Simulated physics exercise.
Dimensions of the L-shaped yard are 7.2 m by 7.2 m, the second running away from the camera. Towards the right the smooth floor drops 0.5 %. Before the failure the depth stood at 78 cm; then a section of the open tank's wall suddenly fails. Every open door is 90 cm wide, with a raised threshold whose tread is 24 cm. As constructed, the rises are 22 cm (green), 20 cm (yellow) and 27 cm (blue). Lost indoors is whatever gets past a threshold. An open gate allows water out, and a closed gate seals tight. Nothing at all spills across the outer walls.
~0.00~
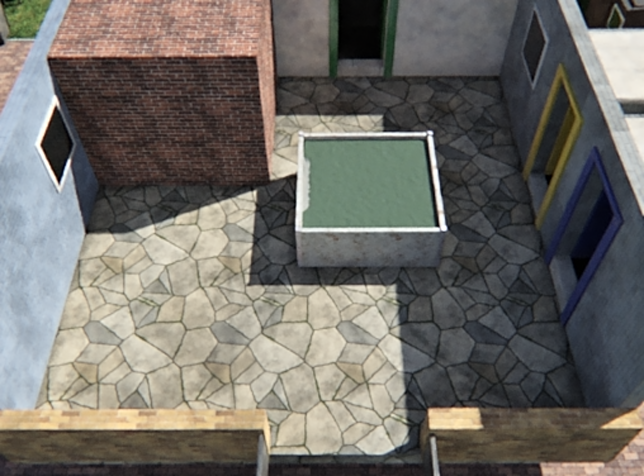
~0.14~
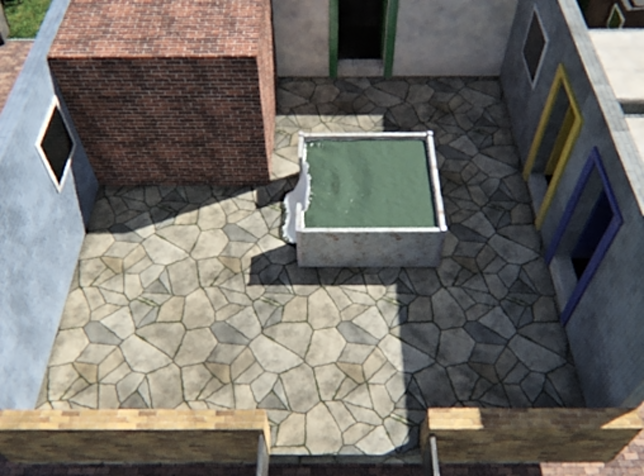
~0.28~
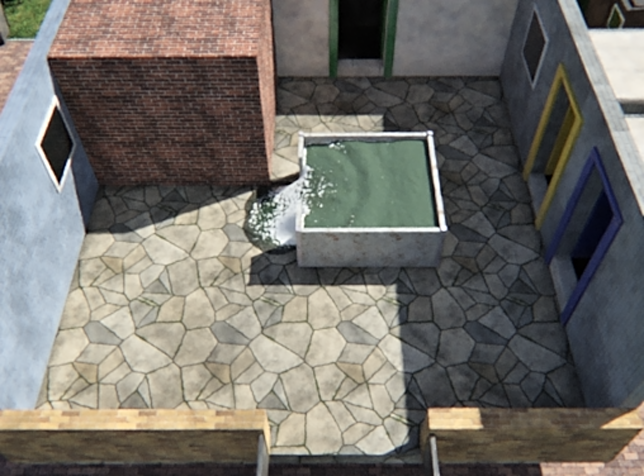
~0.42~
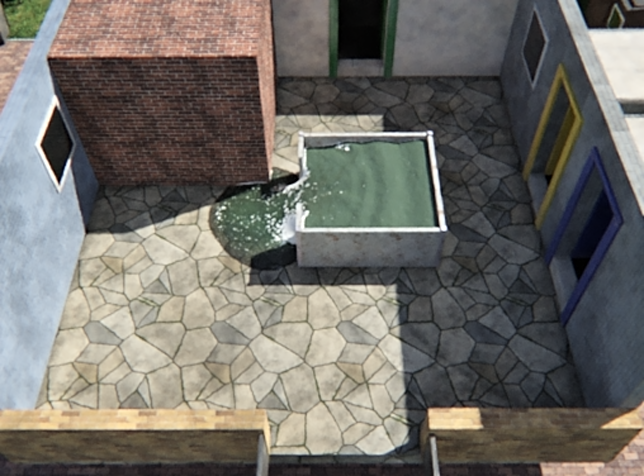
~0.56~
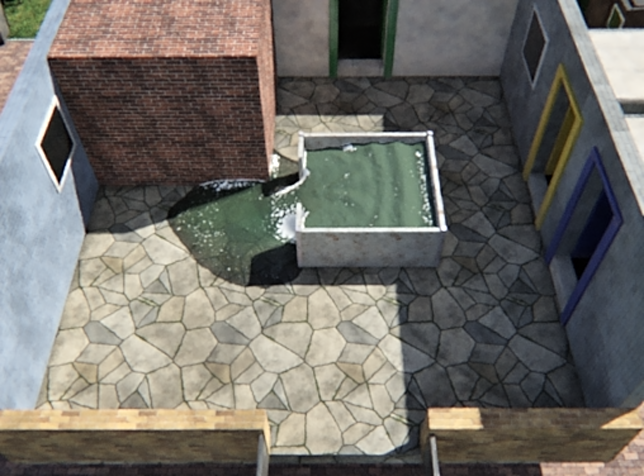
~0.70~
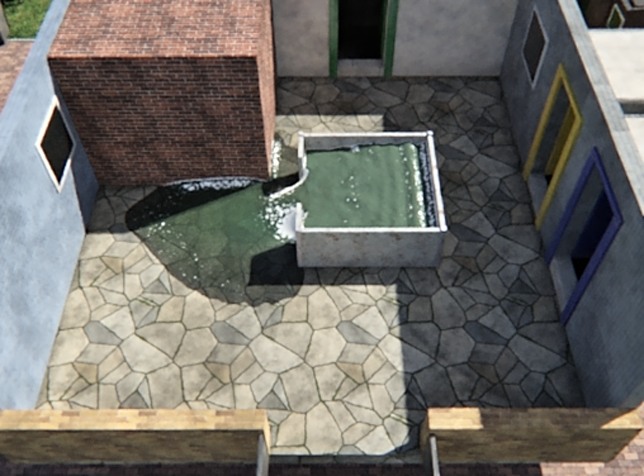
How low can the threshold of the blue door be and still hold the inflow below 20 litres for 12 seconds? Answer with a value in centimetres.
No lower than about 11.5 cm.
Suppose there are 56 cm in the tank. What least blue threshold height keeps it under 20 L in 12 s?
Step height: Approx. 6.5 cm.
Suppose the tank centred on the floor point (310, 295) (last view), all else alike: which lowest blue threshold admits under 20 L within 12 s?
About 8.5 cm.
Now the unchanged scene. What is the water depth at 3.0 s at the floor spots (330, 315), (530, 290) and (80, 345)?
Going through the spots in order gives 0, 0 and 14 centimetres.
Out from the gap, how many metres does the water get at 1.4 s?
Near 3.8 m, more or less.
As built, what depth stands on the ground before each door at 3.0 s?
In cm: Green 3, yellow 0, blue 0.
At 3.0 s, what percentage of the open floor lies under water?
Roughly 30 percent of the floor is wet.
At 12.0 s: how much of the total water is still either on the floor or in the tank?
About 94 per cent.
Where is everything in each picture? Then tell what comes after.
In the first frame, the open tank at (368, 183) is whole and still, 78 cm deep; the blue door at (576, 250) is dry.
In the second frame, water pours out at (303, 206) and has run 0.3 m, to (283, 235); about 8 cm deep outside, 78 cm at the back.
In the third frame, water pours out at (303, 206) and has run 0.9 m, to (249, 229); about 12 cm deep outside, 78 cm at the back.
In the fourth frame, the gap is at (303, 206), the front 1.5 m out at (213, 220); the back of the open tank holds 77 cm.
In the fifth frame, water pours out at (303, 206) and has run 2.1 m, to (172, 220); about 8 cm deep outside, 71 cm at the back.
In the sixth frame, the gap is at (303, 206), the front 2.8 m out at (131, 221); the back of the open tank holds 65 cm; 3.8 m in a straight line remain to the blue door at (576, 250).
After 1.4 s water covers 25 % of the floor, deepest (47 cm) near (98, 193); it has not reached the blue door.
After 3.0 s water covers 30 % of the floor, deepest (40 cm) near (28, 435); it has not reached the blue door.
After 12.0 s water covers 95 % of the floor, deepest (12 cm) near (581, 435); 11 cm at the blue door, 0 litres in over its 27 cm threshold.
At the blue door as built, the water arrived by 5.8 s and peaked near 16 cm at 8.4 s.
Run again over the same 12 s with other heights there, 30 litres in over 10.5 cm, 1 litre over 14.5 cm. The limit of 20 litres is kept from about 11.5 cm up.
